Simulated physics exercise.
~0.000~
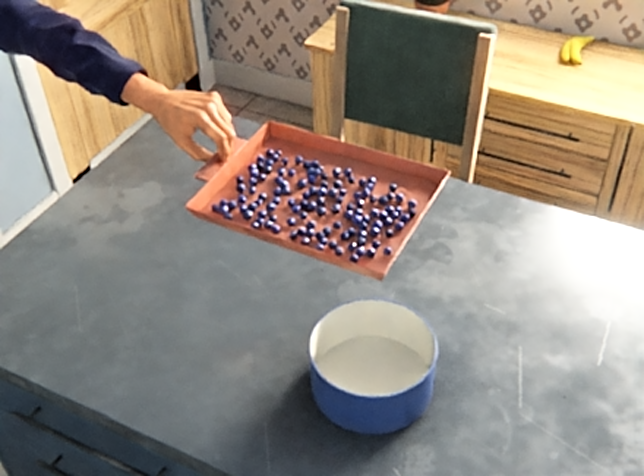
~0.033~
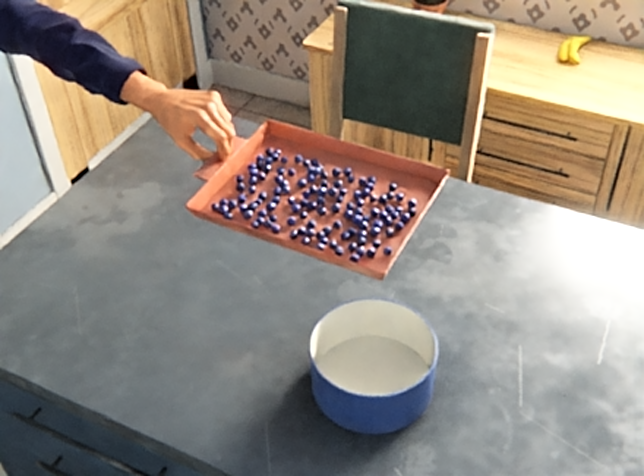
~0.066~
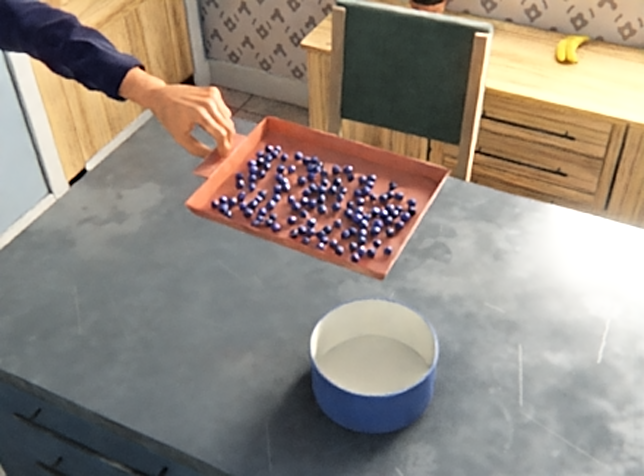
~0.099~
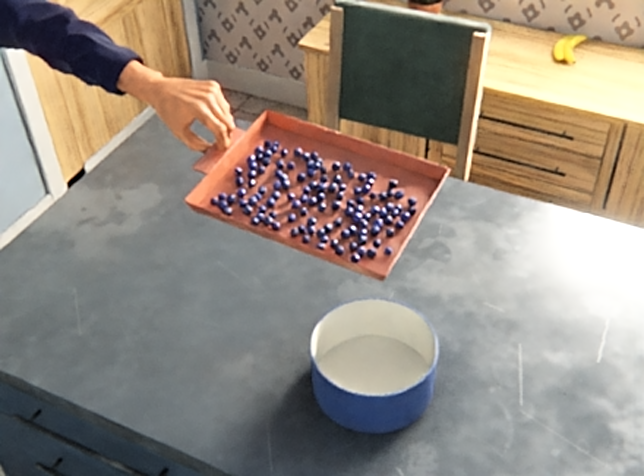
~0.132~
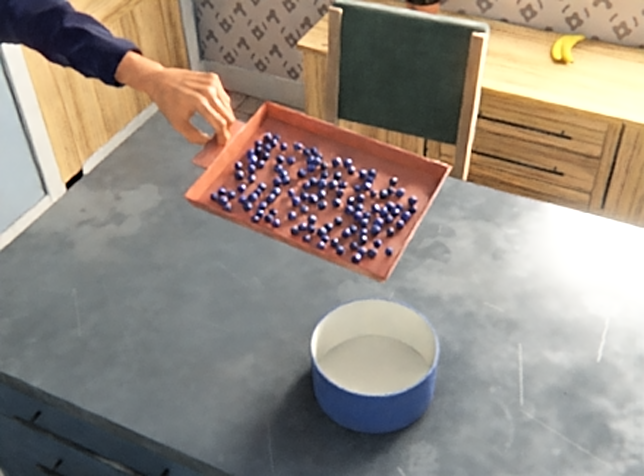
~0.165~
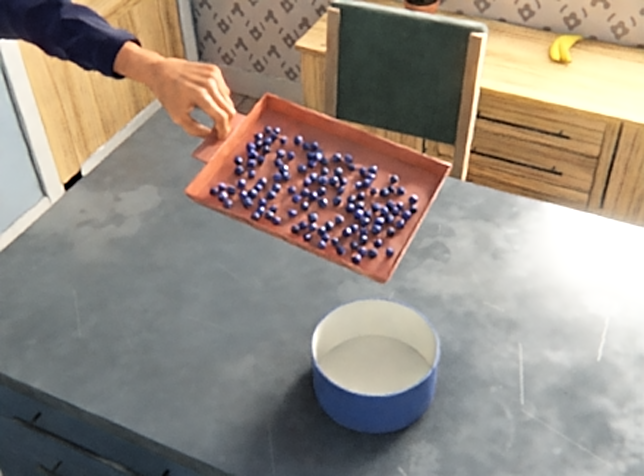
A hand raising the handle end of a reddish tray of blueberries, tilting it slightly above a blue pot on a grey counter.
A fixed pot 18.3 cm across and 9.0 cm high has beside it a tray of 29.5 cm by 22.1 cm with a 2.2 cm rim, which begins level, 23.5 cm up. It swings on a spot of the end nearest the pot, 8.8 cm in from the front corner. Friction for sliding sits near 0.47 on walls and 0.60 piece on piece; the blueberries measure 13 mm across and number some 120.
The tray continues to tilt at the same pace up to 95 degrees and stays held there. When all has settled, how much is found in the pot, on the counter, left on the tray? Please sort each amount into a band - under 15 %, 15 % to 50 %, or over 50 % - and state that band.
Pot: Over 50 %; counter: Under 15 %; tray: Under 15 %.
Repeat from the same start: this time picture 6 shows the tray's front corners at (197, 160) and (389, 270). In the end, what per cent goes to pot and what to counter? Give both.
Pot 15; counter 85.
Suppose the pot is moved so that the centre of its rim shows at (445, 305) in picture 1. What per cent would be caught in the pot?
5 %.
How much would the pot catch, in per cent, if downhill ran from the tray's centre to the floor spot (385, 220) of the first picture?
Near 15 percent, give or take.
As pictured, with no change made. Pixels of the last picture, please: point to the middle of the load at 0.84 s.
Look about (384, 270) in the last view.
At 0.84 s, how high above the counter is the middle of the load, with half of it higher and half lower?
The halfway mark is near 24 cm.
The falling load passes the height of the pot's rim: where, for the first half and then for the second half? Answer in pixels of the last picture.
Earlier half close to (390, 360), later half at (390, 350) in pixels.
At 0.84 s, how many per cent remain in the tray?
Close to 75 in a hundred parts of the load.
Then, at 0.57 s, tilt 51 degrees; the tray holds 100 %, the pot 0 %.
After 0.84 s, tilt 78 degrees; the tray holds 75 %, the pot 5 %.
Then, at 1.22 s, tilt 95 degrees; the tray holds 0 %, the pot 90 %.
By 1.9 s all is still; pot 100 %, counter 0 %, tray 0 %.
